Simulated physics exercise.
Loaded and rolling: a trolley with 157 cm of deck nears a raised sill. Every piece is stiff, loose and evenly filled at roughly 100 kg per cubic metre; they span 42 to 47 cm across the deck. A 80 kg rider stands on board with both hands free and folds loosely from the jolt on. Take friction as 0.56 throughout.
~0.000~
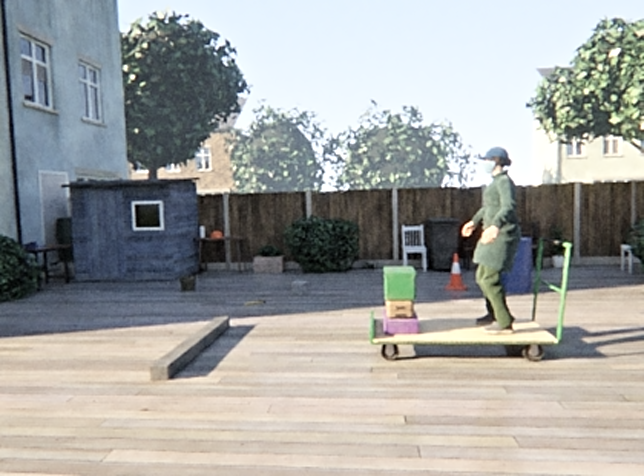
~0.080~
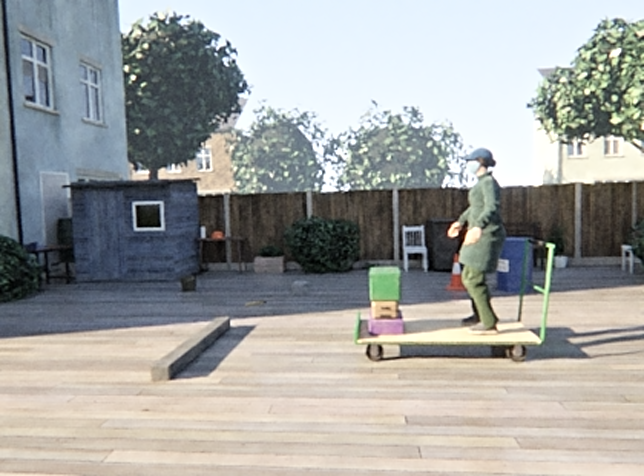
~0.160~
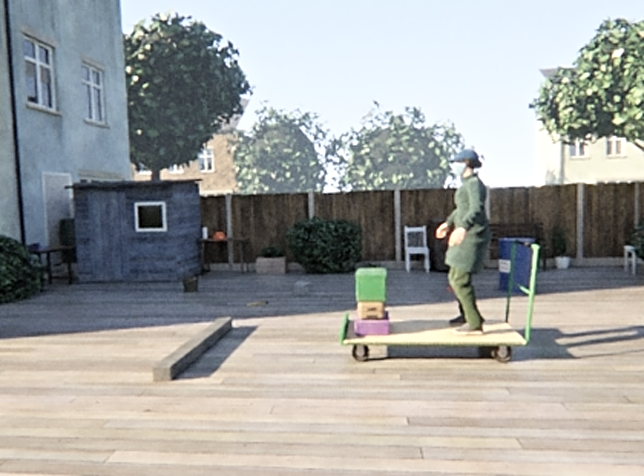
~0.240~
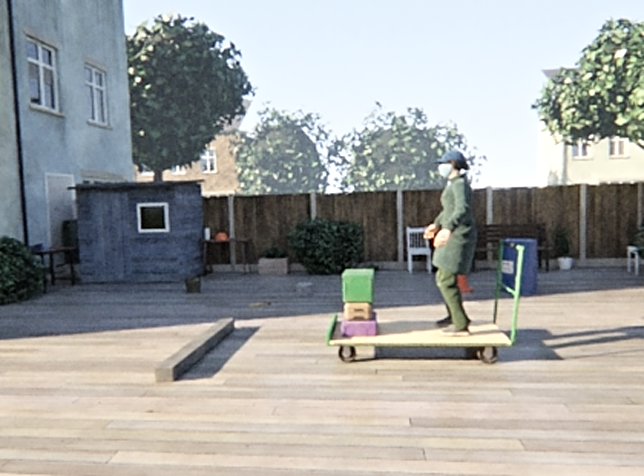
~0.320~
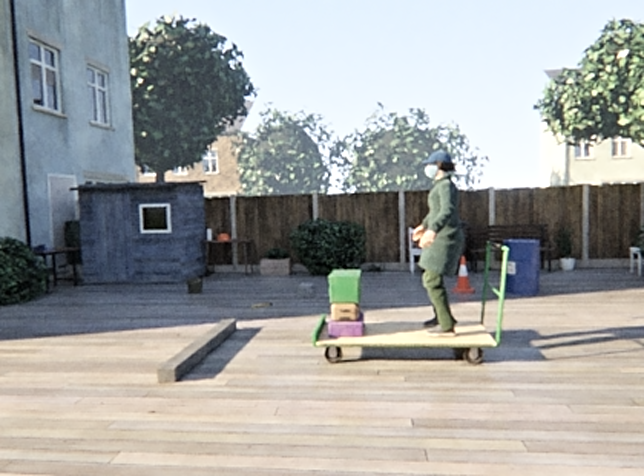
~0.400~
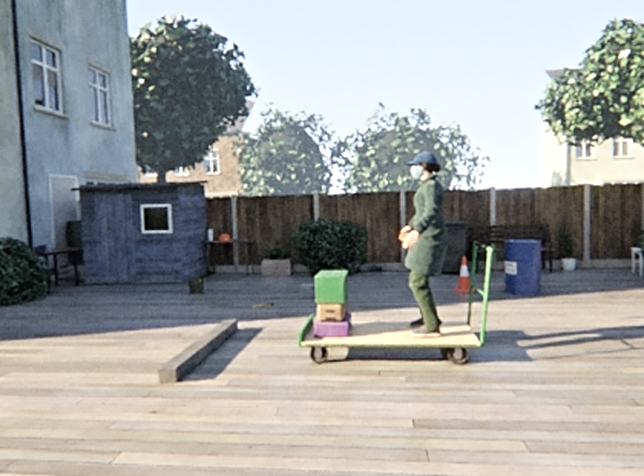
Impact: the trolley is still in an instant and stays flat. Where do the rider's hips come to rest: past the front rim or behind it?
In the end the rider's hips stay behind the front rim.
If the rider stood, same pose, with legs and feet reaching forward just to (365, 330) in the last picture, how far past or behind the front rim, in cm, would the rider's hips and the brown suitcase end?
In that case hips 30 past, brown 100 past.
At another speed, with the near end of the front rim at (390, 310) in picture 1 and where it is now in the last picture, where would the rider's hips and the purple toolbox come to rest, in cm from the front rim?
In that case hips 30 past, purple 20 behind.
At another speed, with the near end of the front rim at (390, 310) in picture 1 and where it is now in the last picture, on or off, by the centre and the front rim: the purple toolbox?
In that case purple on.
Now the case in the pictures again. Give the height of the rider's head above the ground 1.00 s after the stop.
Roughly 30 cm above it.
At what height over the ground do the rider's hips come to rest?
Some 55 cm up.
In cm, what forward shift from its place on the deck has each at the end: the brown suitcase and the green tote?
Forward: Brown 70, green 95.
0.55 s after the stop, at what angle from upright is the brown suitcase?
Roughly 90° from upright.
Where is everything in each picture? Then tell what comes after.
Hips (502, 232), brown suitcase (399, 305), rim corner (372, 340); 176 cm still to roll, in the first frame.
Hips (486, 233), brown suitcase (385, 306), rim corner (356, 340); 161 cm still to roll, in the second frame.
Hips (473, 234), brown suitcase (372, 307), rim corner (342, 341); 147 cm still to roll, in the third frame.
Hips (459, 235), brown suitcase (359, 308), rim corner (328, 342); 132 cm still to roll, in the fourth frame.
Hips (446, 236), brown suitcase (346, 308), rim corner (314, 342); 118 cm still to roll, in the fifth frame.
Hips (431, 237), brown suitcase (333, 309), rim corner (300, 343); 104 cm still to roll. Speed about 1.8 m/s, in the sixth frame.
After 0.98 s the deck stops.
After 1.53 s the rider's hips are 63 cm behind the rim, near (263, 286) in the last picture's view.
After 1.98 s the rider's hips are 27 cm behind the rim, near (228, 291) in the last picture's view.
At rest, 3.7 s, past the rim, brown suitcase and green tote; behind it, purple toolbox and the rider's hips.
